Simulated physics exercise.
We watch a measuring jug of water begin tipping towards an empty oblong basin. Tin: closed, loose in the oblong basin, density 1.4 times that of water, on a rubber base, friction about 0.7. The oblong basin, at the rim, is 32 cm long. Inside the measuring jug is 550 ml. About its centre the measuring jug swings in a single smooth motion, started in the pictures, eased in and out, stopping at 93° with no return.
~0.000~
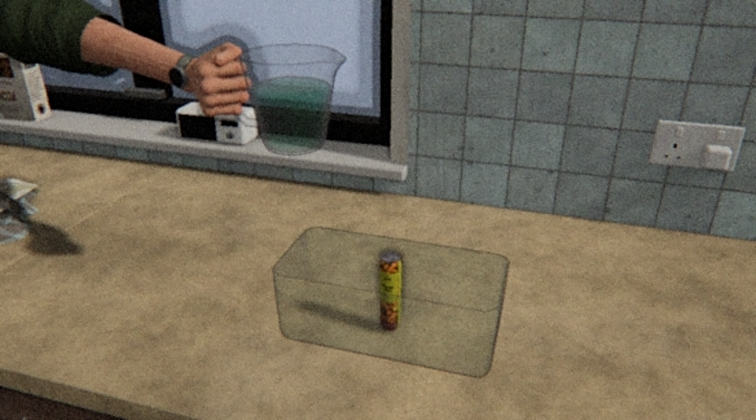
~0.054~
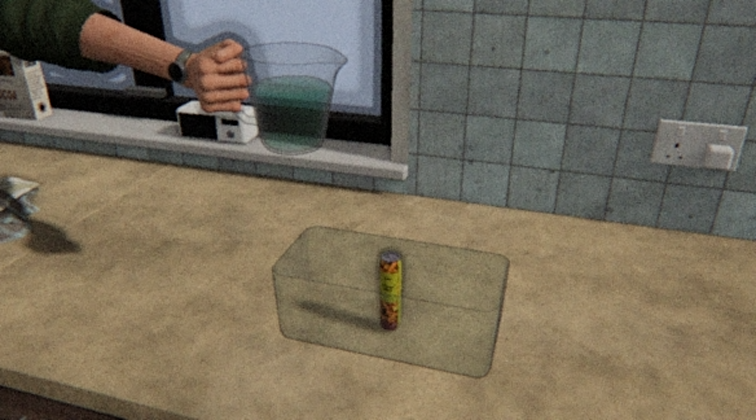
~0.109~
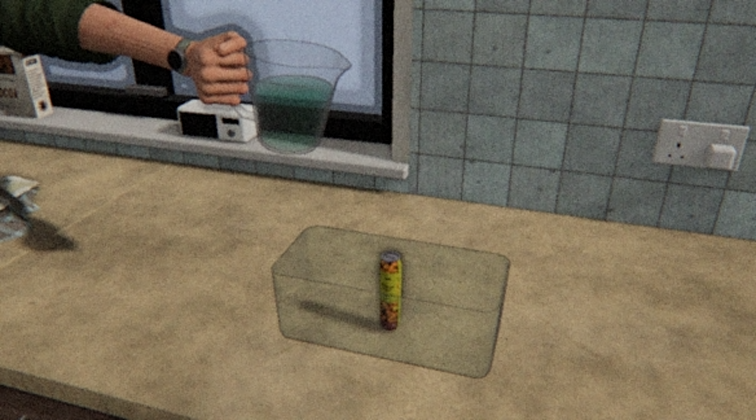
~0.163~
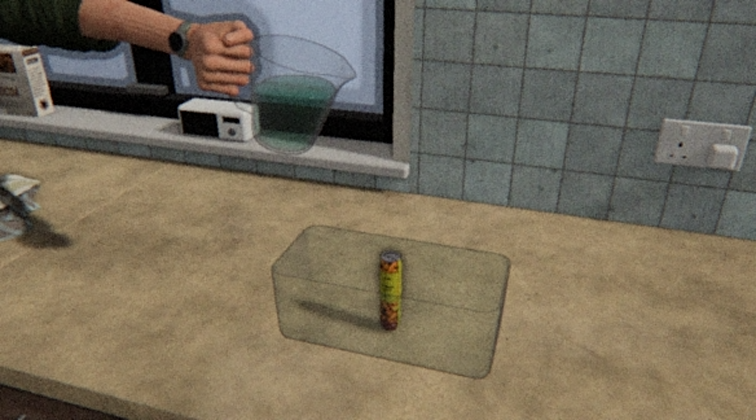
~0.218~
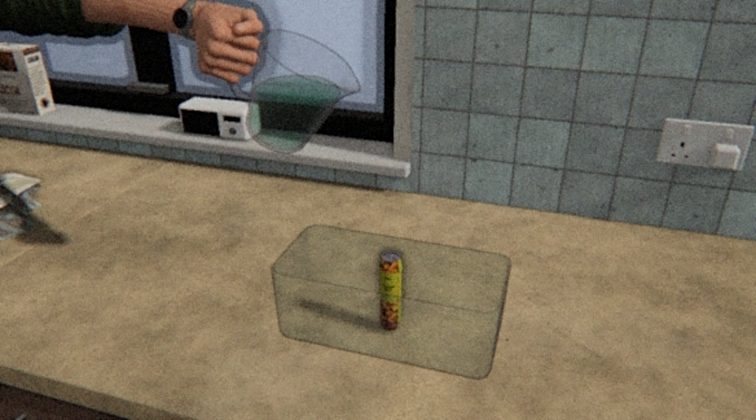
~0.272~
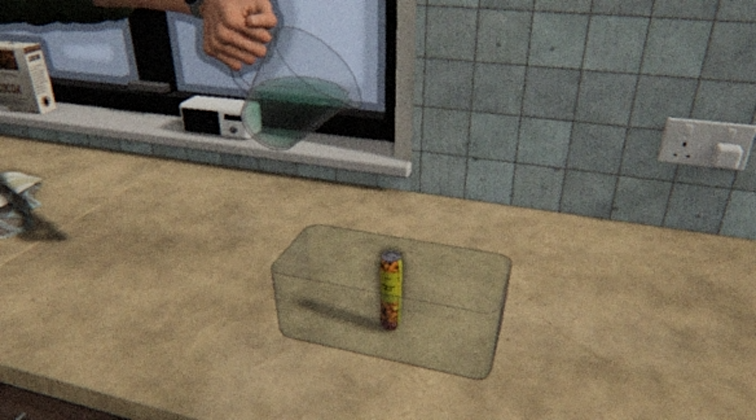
A hand tilted a clear jug of green liquid steadily to the right by the window, while a small, colourful tin stood still in a see-through oblong basin on the counter.
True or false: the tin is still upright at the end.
True.
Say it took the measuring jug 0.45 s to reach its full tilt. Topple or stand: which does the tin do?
So the tin will hold steady.
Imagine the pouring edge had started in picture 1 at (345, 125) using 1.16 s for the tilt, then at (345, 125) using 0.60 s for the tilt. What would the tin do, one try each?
First it tips over; then it tips over.
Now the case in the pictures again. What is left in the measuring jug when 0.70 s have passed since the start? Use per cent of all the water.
18 %.
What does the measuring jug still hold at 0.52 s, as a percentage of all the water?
60 %.
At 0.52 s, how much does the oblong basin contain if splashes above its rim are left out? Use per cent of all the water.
Roughly 1 percent of it.
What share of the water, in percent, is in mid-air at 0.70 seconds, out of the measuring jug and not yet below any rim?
Near 34 percent.
Then, 0.52 s in, the tilt is 89° and 61 per cent is still to pour; the tin stands where it began.
Then, 0.70 s in, the tilt is 93° and 19 per cent is still to pour; the tin stands where it began.
Then, 0.89 s in, the tilt is 93° and 4 per cent is still to pour; the tin stands where it began.
Then, 1.10 s in, the tilt is 93° and 1 per cent is still to pour; the tin stands where it began.
Finally, the tin stands where it began.
